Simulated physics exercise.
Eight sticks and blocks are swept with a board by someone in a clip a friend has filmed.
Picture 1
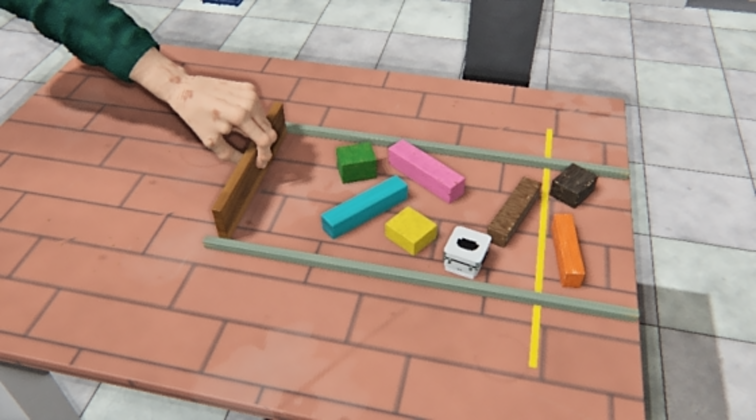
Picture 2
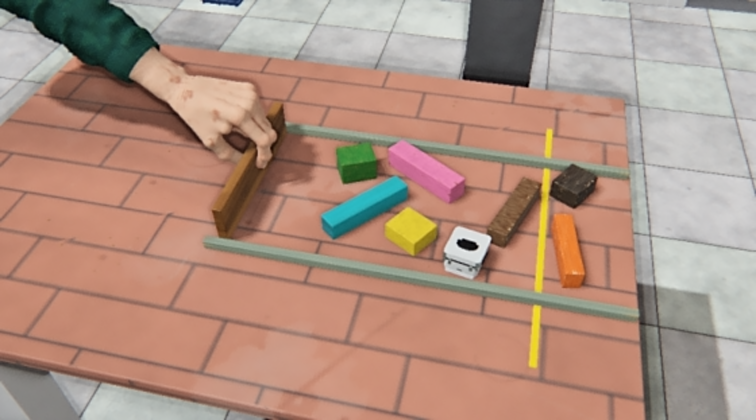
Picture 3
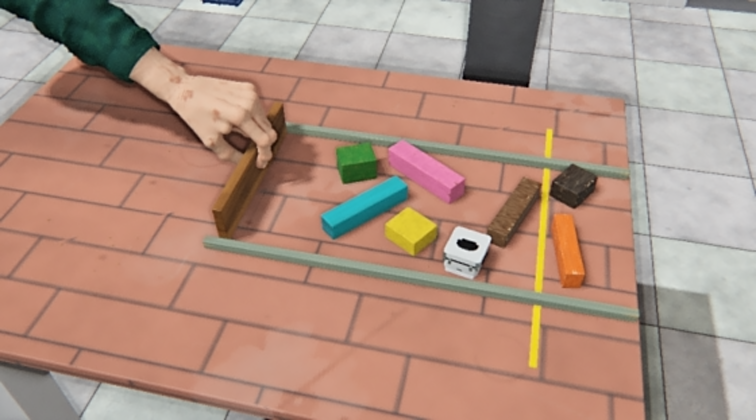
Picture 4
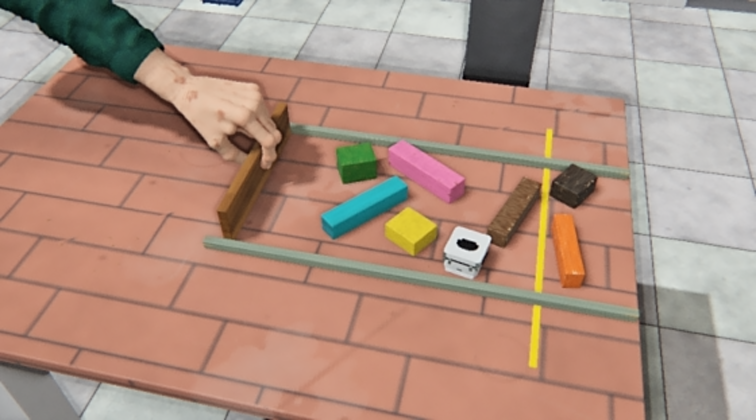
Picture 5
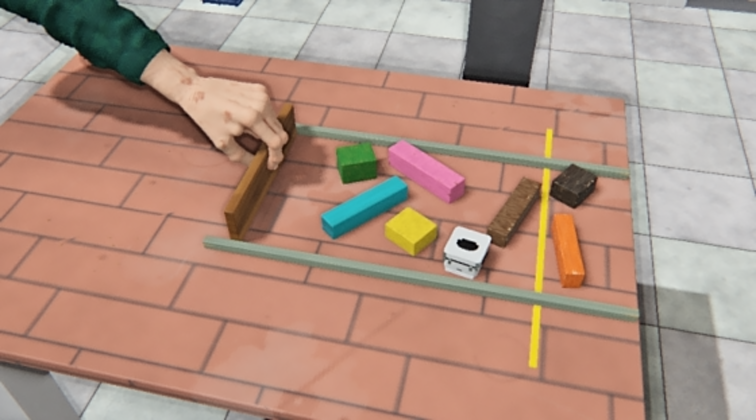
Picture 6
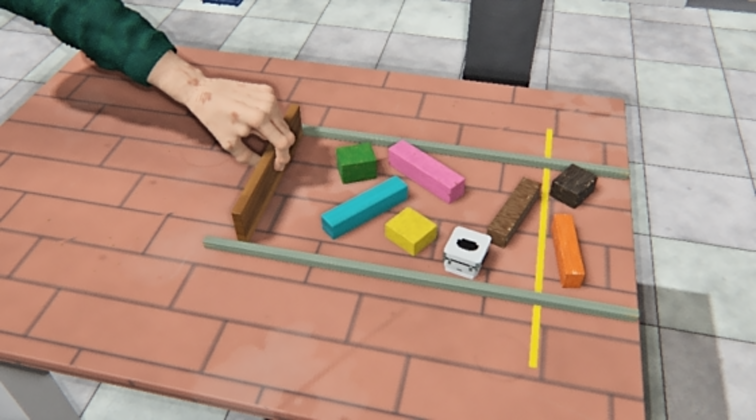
A hand in a green sleeve holds a wooden board upright at the left of a brick-patterned table, still at first, then slides it slightly to the right between two pale rails. The colourful sticks and blocks, some beyond a yellow line, stay where they are, untouched by the board.
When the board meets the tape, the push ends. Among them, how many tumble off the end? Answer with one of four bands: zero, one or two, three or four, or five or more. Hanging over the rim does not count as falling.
One or two.
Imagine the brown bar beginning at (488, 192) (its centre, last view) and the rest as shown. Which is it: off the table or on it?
So it does not drop, then.
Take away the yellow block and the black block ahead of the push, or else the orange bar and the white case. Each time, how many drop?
Tally per try: 0 / 0.
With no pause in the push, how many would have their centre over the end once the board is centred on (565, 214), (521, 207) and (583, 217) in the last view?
4, 0 and 4.
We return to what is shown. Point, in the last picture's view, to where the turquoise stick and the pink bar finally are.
(577, 239) and (589, 190).
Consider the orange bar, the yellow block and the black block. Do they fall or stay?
Orange bar: Ends up off; yellow block: Still up; black block: Still up.
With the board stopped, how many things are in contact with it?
The count in contact is 3.
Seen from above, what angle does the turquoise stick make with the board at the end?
It is near 30° out of line.
A little later, none off yet; black block at rest near (574, 186); orange bar at rest near (567, 250); brown bar at rest near (514, 212).
When it is over, the number that fall off is one or two; down, orange bar.
